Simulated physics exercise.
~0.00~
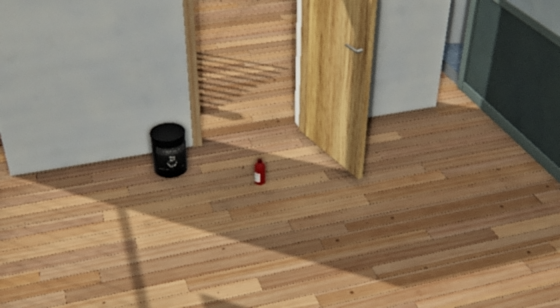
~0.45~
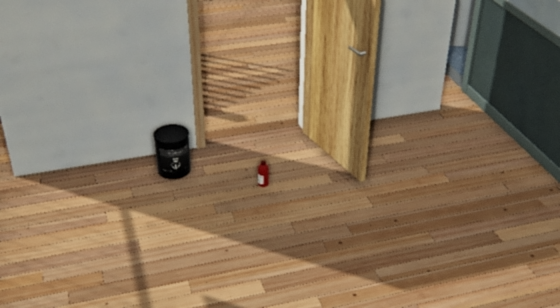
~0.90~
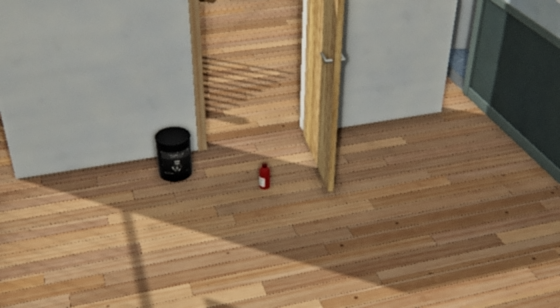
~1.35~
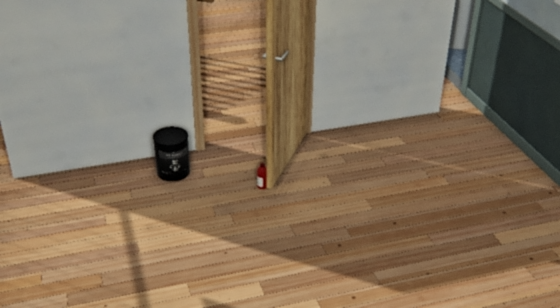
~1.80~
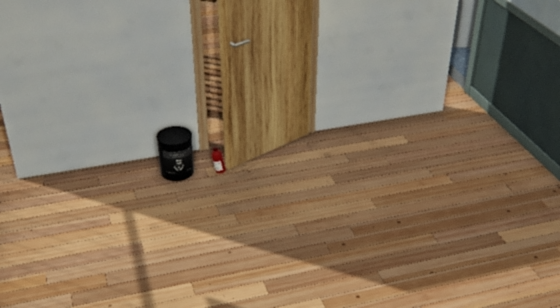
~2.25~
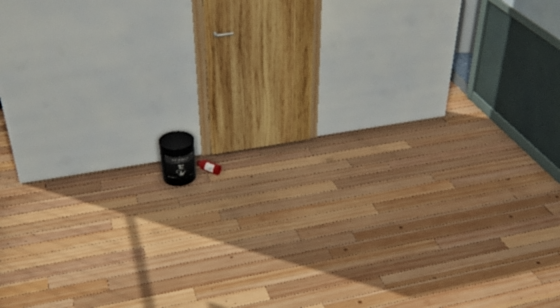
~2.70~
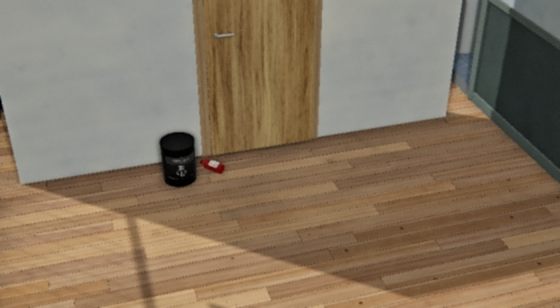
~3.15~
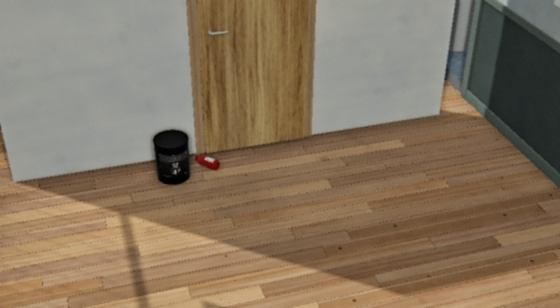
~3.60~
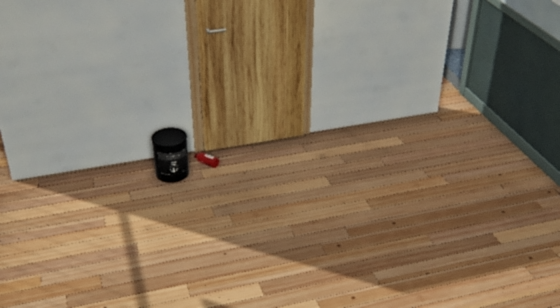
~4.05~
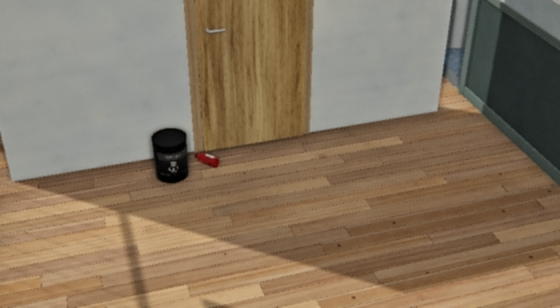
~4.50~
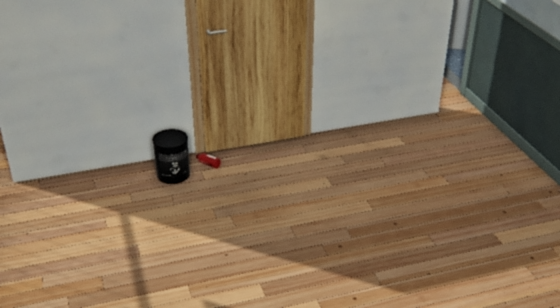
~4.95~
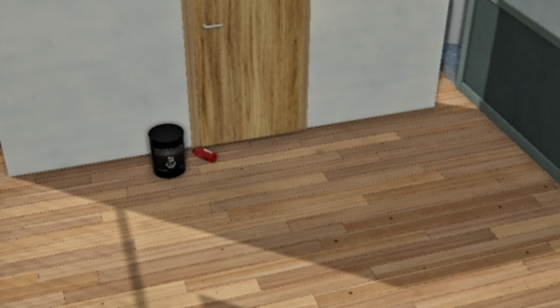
In a room with a wood-plank floor and pale walls, seen from above by a slightly swaying camera, a wooden door stands open. A black pail sits by the wall left of the doorway, and a small red bottle stands upright on the floor in front of the opening. With nobody in view, the door swings leftward toward its frame and reaches the bottle. It sweeps the bottle left toward the pail, tipping it over as the door closes. The door ends fully shut, with the bottle lying on its side beside the unmoved pail.
